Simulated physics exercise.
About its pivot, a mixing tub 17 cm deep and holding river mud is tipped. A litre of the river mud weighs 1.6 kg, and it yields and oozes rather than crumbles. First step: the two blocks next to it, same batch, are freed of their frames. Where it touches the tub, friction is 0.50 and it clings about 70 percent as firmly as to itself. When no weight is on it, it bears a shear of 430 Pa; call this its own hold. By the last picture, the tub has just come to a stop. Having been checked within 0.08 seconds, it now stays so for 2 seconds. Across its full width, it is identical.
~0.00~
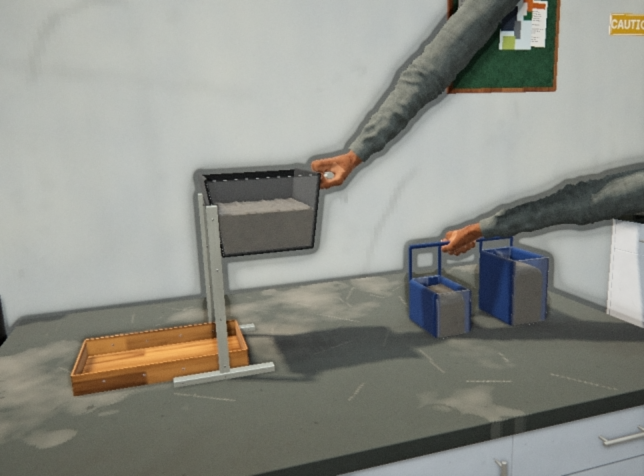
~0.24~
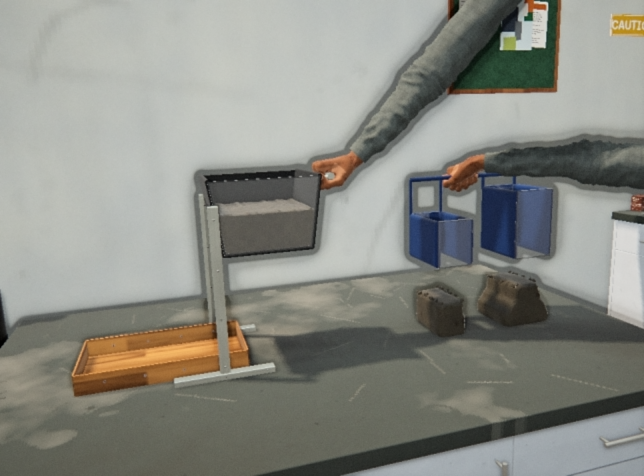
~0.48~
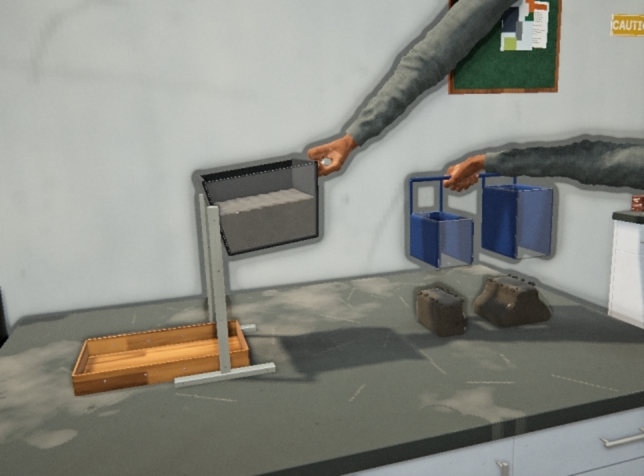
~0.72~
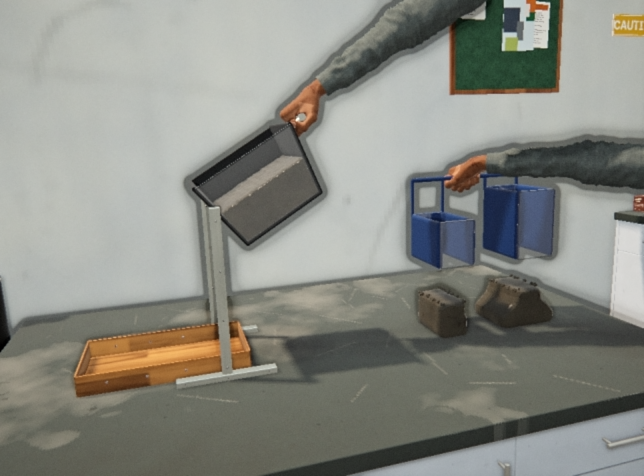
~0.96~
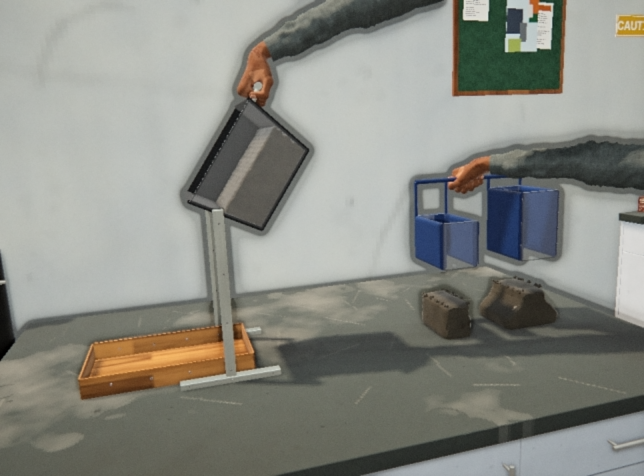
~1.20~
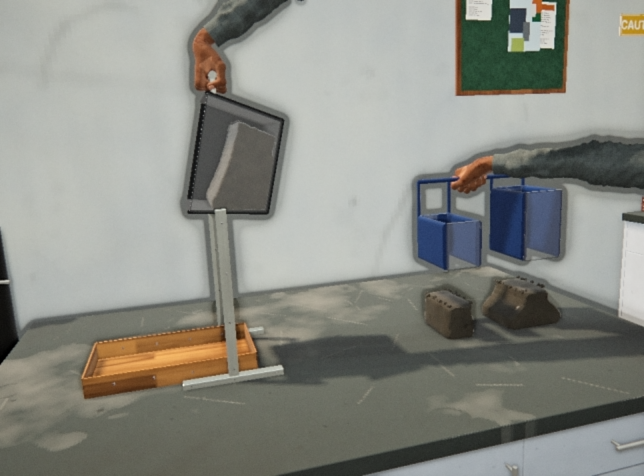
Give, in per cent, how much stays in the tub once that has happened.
Roughly 96 out of 100.
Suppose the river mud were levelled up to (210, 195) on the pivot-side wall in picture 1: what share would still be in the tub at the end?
Then about 50 %.
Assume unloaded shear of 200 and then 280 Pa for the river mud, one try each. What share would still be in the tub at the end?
55 %, then 65 %.
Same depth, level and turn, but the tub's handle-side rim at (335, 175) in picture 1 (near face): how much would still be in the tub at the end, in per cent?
Then near 65 % stays in the tub.
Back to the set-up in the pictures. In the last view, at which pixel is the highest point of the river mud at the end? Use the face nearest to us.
Around (224, 150).
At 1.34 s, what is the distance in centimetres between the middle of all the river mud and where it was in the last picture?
Looks like around 3 cm to me.
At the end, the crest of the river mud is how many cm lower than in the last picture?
The top ends up some 6 cm below its level in the last picture.
After 1.34 s, the tub is at 77 degrees and holds 100 %.
After 1.51 s, the tub is at 77 degrees and holds 97 %.
After 1.68 s, the tub is at 77 degrees and holds 96 %.
After 1.85 s, the tub is at 77 degrees and holds 96 %.
After 3.20 s, at the end, the tub is at 77 degrees and holds 96 %.
